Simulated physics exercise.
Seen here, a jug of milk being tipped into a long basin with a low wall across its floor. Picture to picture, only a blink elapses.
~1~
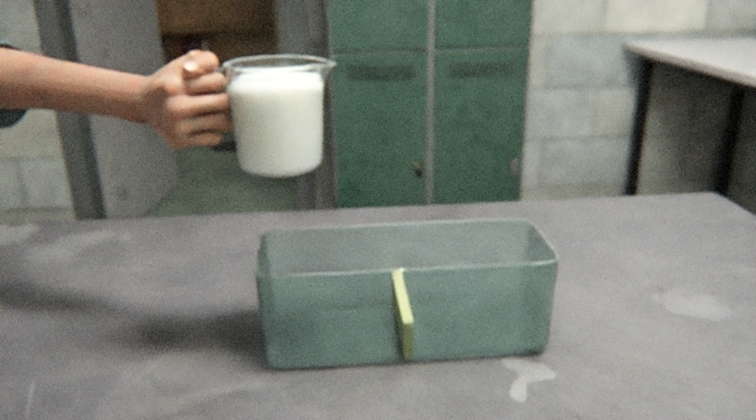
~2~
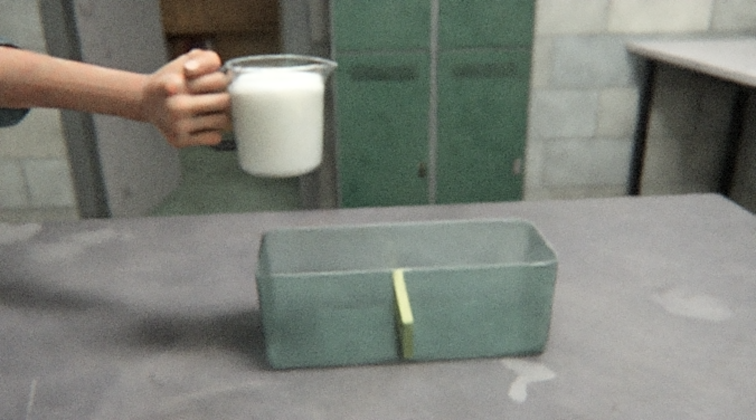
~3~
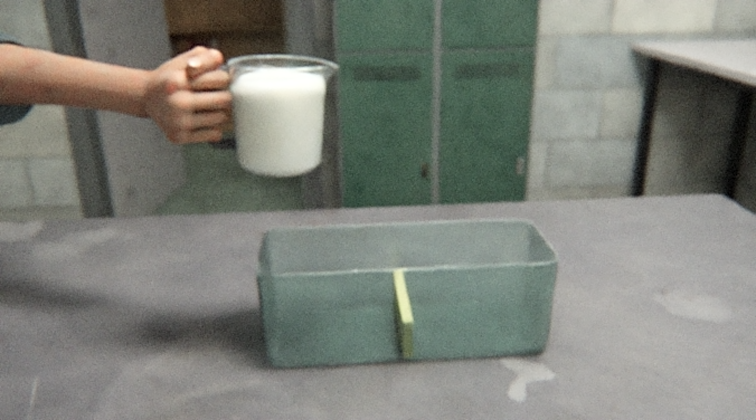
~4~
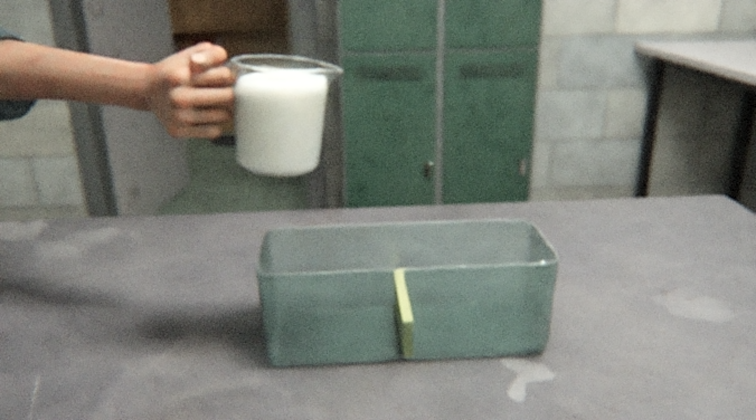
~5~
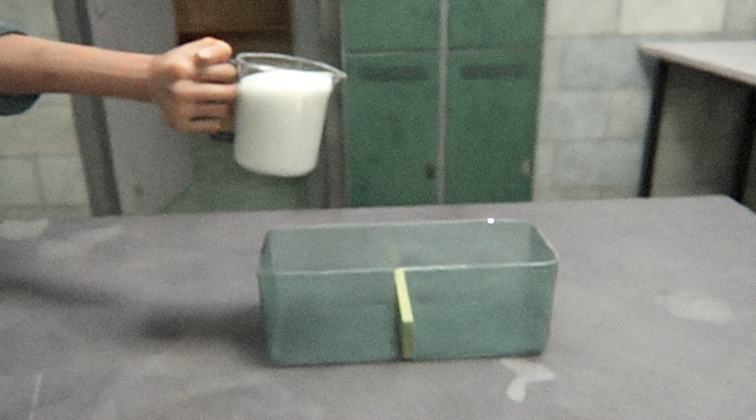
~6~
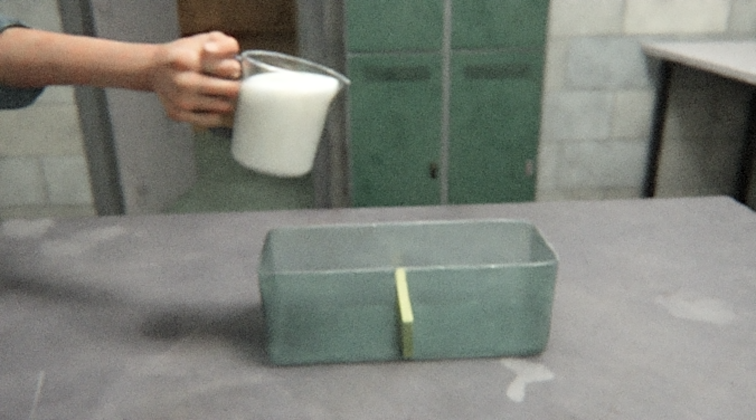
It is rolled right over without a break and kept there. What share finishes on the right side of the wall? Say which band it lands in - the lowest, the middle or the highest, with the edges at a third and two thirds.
I reckon what ends right of the wall lands in the middle band of a third to two thirds.
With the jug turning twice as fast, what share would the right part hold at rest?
Result: Roughly 25 %.
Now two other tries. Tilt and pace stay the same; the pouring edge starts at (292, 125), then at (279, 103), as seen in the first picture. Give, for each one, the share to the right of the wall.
5 %, 5 %.
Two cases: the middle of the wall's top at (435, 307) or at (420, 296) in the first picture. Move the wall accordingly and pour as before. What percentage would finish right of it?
10 %, then 15 %.
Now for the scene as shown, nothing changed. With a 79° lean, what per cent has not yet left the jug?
My estimate is close to 70 percent remaining.
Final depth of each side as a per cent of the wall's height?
About 30 left, about 30 right.
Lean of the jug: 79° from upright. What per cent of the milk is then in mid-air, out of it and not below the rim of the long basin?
That works out near 25 percent.
A moment on, the tilt is 79° and 69 per cent is still to pour, 1 is left of the wall and 7 right of it.
Next, the tilt is 115° and 11 per cent is still to pour, 26 is left of the wall and 46 right of it.
Then the tilt is 119° and 0 per cent is still to pour, 48 is left of the wall and 48 right of it.
Later the tilt is 119° and 0 per cent is still to pour, 49 is left of the wall and 49 right of it.
In the end 49 per cent lies left of the wall, 49 right of it and 2 outside.
